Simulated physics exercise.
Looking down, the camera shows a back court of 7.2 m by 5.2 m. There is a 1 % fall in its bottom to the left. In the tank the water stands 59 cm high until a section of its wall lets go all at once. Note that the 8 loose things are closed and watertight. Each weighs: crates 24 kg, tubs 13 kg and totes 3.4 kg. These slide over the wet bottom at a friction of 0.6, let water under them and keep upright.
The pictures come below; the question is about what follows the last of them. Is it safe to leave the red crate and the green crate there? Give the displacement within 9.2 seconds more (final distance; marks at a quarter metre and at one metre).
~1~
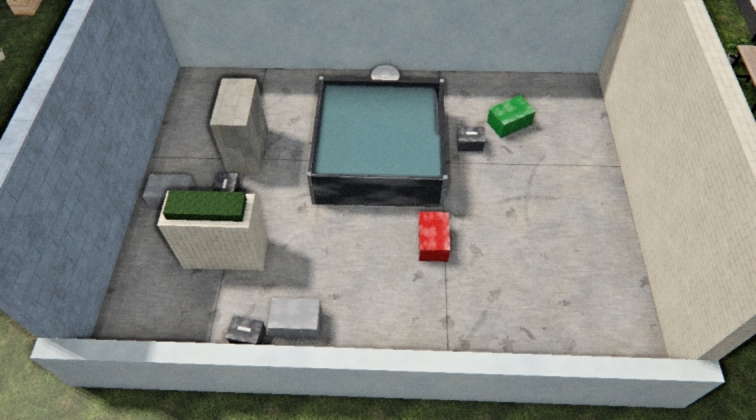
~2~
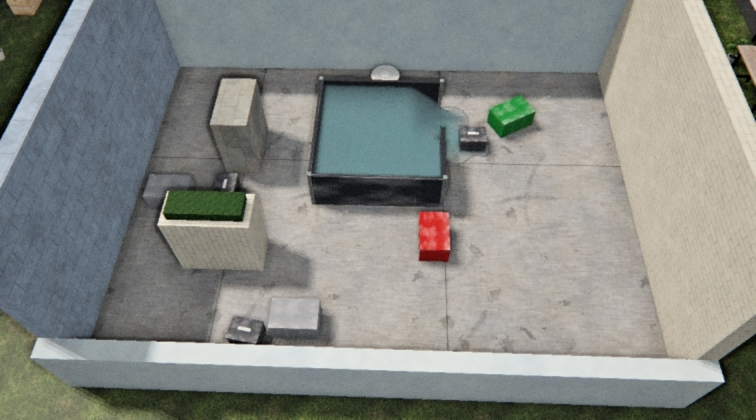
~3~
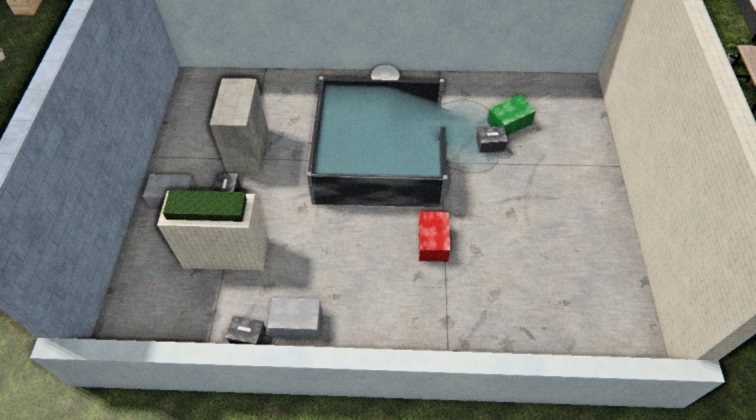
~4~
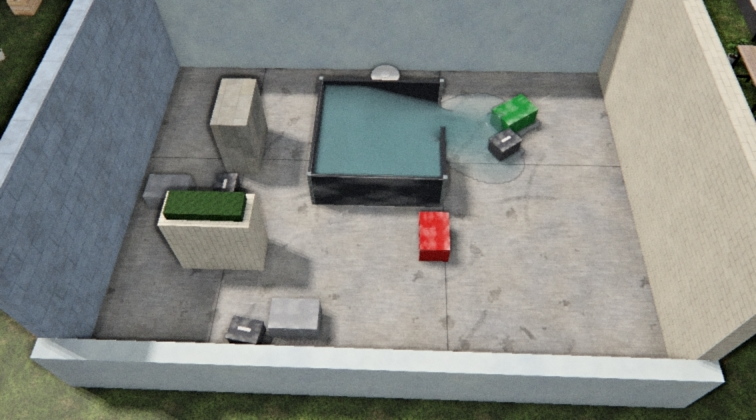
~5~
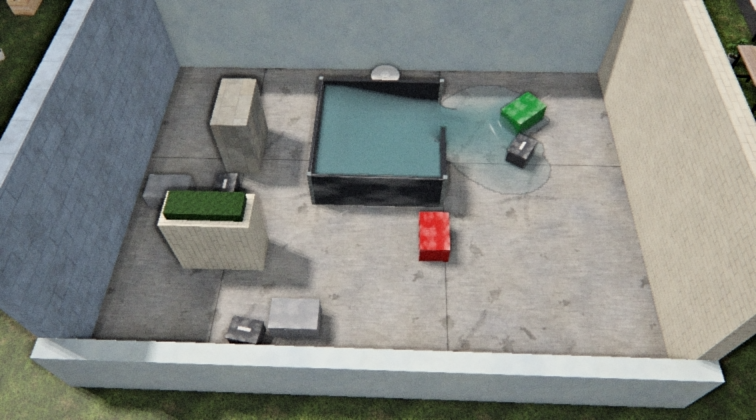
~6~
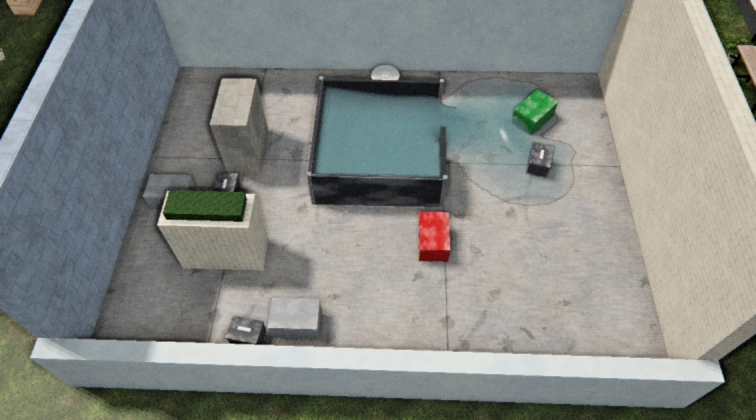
As I see it, the red crate is left almost where it stood. The green crate is pushed well away.
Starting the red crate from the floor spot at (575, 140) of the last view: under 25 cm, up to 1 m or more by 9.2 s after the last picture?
As it turns out, it is swept away.
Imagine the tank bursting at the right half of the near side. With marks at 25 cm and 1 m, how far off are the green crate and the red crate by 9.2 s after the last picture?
Green crate: Roughly where it was; red crate: Washed well away.
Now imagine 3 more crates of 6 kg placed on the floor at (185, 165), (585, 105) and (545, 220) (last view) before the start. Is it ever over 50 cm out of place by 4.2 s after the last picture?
The first one ends up inside that, the second beyond that, the third beyond that.
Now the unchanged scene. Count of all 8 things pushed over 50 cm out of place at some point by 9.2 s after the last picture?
3.
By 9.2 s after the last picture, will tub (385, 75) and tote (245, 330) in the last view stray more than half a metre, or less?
The first never reached the threshold, and the second topped the threshold.
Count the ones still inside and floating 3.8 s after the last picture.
Total: 2.
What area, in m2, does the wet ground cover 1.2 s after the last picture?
About 12 m2.
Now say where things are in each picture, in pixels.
The red crate at (435, 231), on the bottom; the green crate at (513, 110) rests on the ground; water covers 3.2 m2; 0 of 8 have shifted, in the first picture.
The red crate at (435, 231), on the bottom; the green crate at (513, 110), on the bottom; water covers 3.7 m2; 0 of 8 have shifted, in the second picture.
The red crate at (435, 231) rests on the ground; the green crate at (513, 110), on the bottom; 4.3 m2 under water; 1 of 8 have shifted, in the third picture.
The red crate at (435, 231), on the bottom; the green crate at (516, 109) rests on the ground, 4 cm from its start; 5.0 m2 under water; 1 of 8 have shifted, in the fourth picture.
The red crate at (435, 231), on the bottom; the green crate at (525, 108), on the bottom, 19 cm from its start; 5.9 m2 under water; 2 of 8 have shifted, in the fifth picture.
The red crate at (435, 231), on the bottom; the green crate at (537, 105) rests on the ground, 39 cm from its start; 6.9 m2 under water; 2 of 8 have shifted, in the sixth picture.
Then, 1.2 s after the last picture the red crate is near (435, 231), 0.0 m from its start, aground; the green crate is near (602, 96), 1.4 m from its start, afloat; 2 afloat.
Then, 3.8 s after the last picture the red crate is near (435, 231), 0.0 m from its start, aground; the green crate is near (610, 165), 1.7 m from its start, afloat; 2 afloat.
Then, 6.2 s after the last picture the red crate is near (435, 231), 0.0 m from its start, aground; the green crate is near (619, 279), 3.1 m from its start, aground; 0 afloat.
Then, 9.2 s after the last picture the red crate is near (435, 231), 0.0 m from its start, aground; the green crate is near (610, 296), 3.3 m from its start, aground; 3 afloat.
